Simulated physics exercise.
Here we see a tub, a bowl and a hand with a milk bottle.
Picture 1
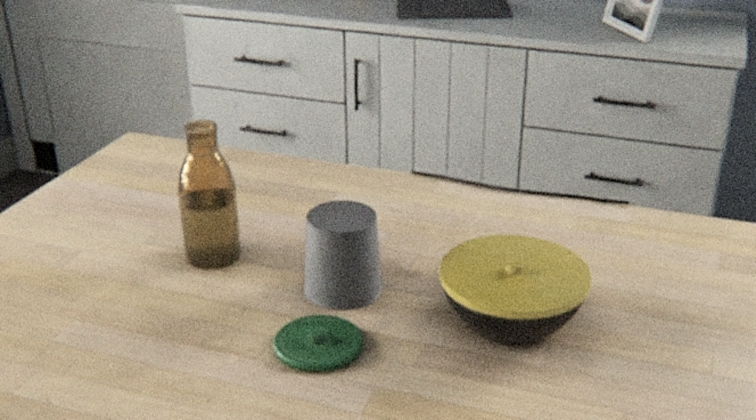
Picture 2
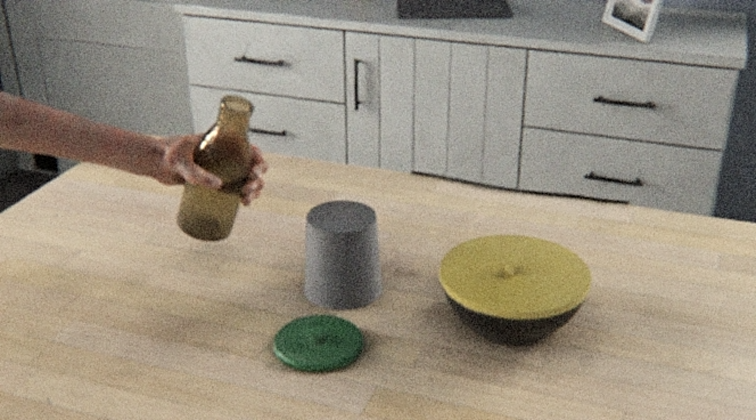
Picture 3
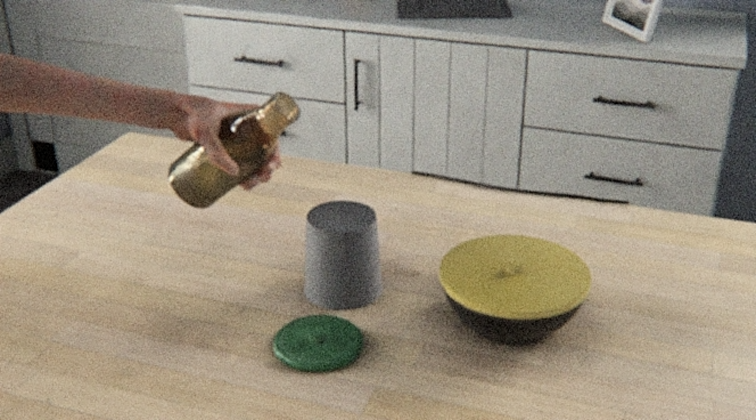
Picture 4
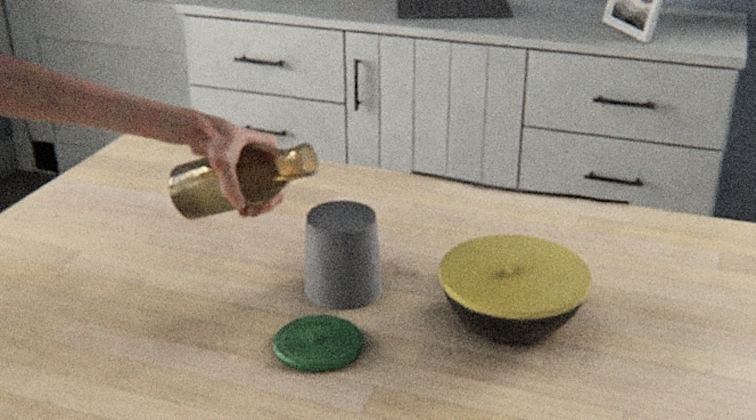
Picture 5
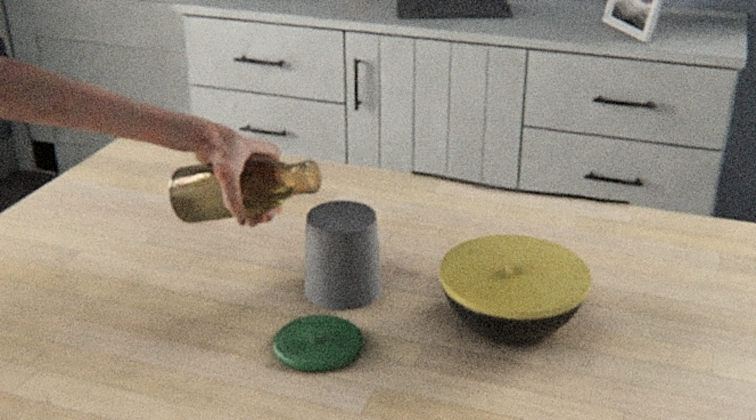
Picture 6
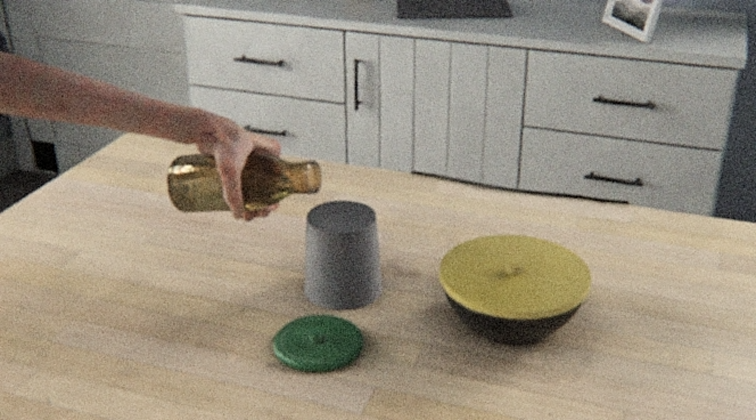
A hand came in from the left, lifted a brown bottle off the wooden table and tilted it rightward until it was nearly sideways near an upside-down gray tub, beside a lidded bowl.
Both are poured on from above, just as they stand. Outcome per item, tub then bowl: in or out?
At the end, the tub won't contain any, the bowl won't contain any.
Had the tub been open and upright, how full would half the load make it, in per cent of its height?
The level comes to around 25 percent of the height.
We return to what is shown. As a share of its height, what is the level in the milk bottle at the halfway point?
It comes up to something like 20 percent.
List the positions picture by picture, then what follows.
The first picture shows before the pour; milk bottle (207, 191) about half full; tub (342, 254) upside down; bowl (512, 301) with its lid on.
In the second picture, the milk bottle is on its way; milk bottle about half full, surface at (218, 173); tub (342, 254) upside down.
The third picture shows tilting; milk bottle (239, 145) tipped 50° with all of its load; bowl (512, 301) with its lid on.
The fourth picture shows no stream yet; milk bottle (249, 176) tipped 70° with all of its load; tub (342, 254) upside down.
The fifth picture shows still nothing leaves it; milk bottle (250, 186) tipped 75° with all of its load; bowl (512, 301) with its lid on.
The sixth picture shows on the point of pouring; milk bottle (250, 181) tipped 80° with all of its load; tub (342, 254) upside down; bowl (512, 301) with its lid on.
A moment on, it runs off the upturned base of the tub.
Further on, it hits the lid of the bowl and runs off.
When it is over, the tub is empty, in a puddle; the bowl is empty, in a puddle.
